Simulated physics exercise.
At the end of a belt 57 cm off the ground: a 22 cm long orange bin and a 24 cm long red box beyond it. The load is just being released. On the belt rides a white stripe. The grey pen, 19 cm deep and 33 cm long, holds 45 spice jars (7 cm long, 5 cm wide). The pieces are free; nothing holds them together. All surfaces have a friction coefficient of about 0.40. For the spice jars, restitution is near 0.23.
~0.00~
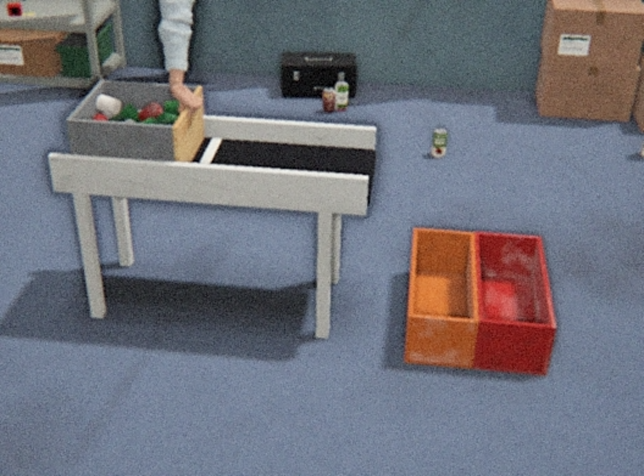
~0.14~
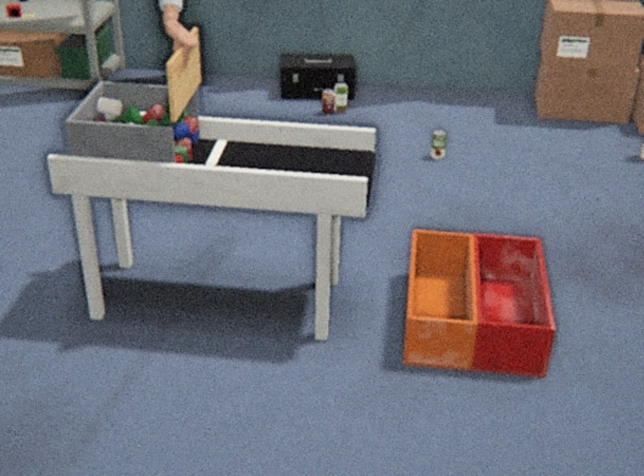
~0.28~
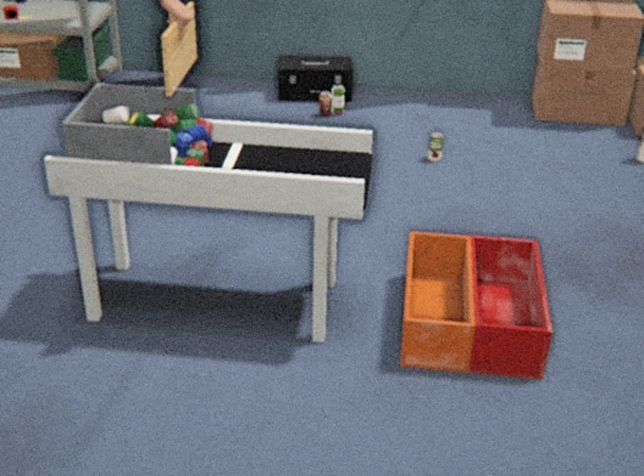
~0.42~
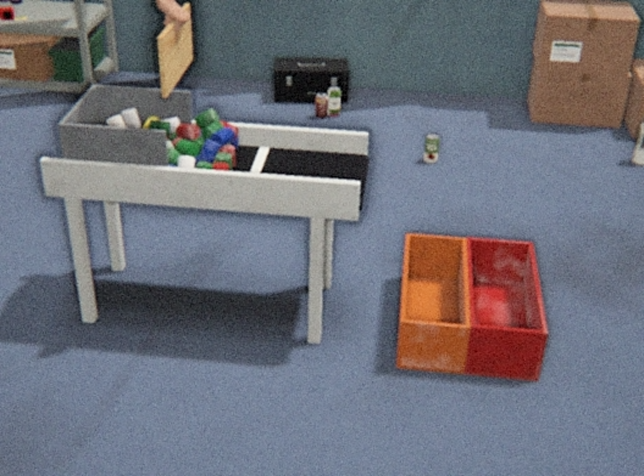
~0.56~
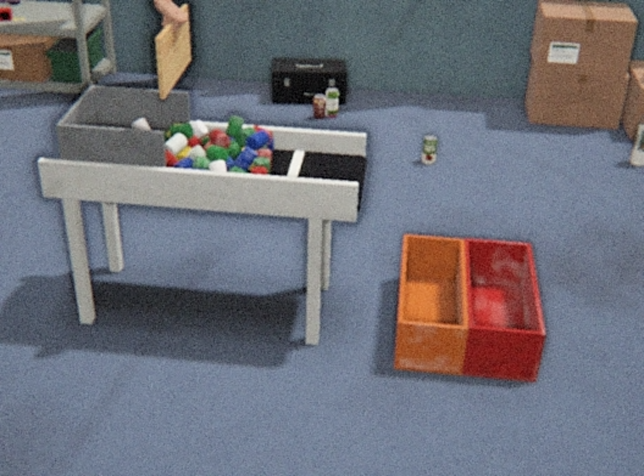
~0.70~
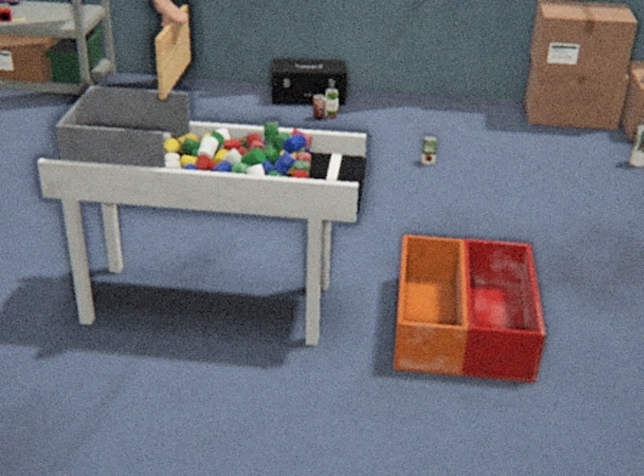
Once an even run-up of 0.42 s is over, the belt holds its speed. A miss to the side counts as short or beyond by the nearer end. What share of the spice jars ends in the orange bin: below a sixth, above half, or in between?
Count in the orange bin at the end: Greater than half of them.
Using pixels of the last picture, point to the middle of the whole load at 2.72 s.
The middle lies near (430, 309).
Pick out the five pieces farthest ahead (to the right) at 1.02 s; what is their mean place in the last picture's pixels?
Close to (392, 183).
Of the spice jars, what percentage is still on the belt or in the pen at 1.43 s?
Roughly 10 percent.
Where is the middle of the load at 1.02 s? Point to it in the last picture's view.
Centre estimate - approximately (330, 166).
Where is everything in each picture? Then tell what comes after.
In the first frame (we follow the rim corner now nearest the camera; the camera pans a little), grey pen at (173, 126); orange bin at (474, 321); belt has run 0 cm; nothing out yet.
In the second frame, grey pen at (172, 128); belt has run 2 cm.
In the third frame, grey pen at (169, 130); belt has run 9 cm; 7 out.
In the fourth frame, grey pen at (165, 131); belt has run 20 cm; 19 out, the lowest jar at (207, 172).
In the fifth frame, grey pen at (163, 132); belt has run 33 cm; 29 out.
In the sixth frame, grey pen at (163, 133); orange bin at (464, 328); belt has run 46 cm; 37 out, the lowest jar at (265, 170).
After 1.02 s, 1 still in the grey pen, 32 on the belt and 12 in the air.
After 1.43 s, 24 in the orange bin, 5 on the belt and 16 in the air.
After 1.99 s, 44 in the orange bin and 1 on the belt.
When it is over (at 2.72 s), 44 in the orange bin and 1 on the ground short of the orange bin. Asked share, 44 of 45, 98 per cent.
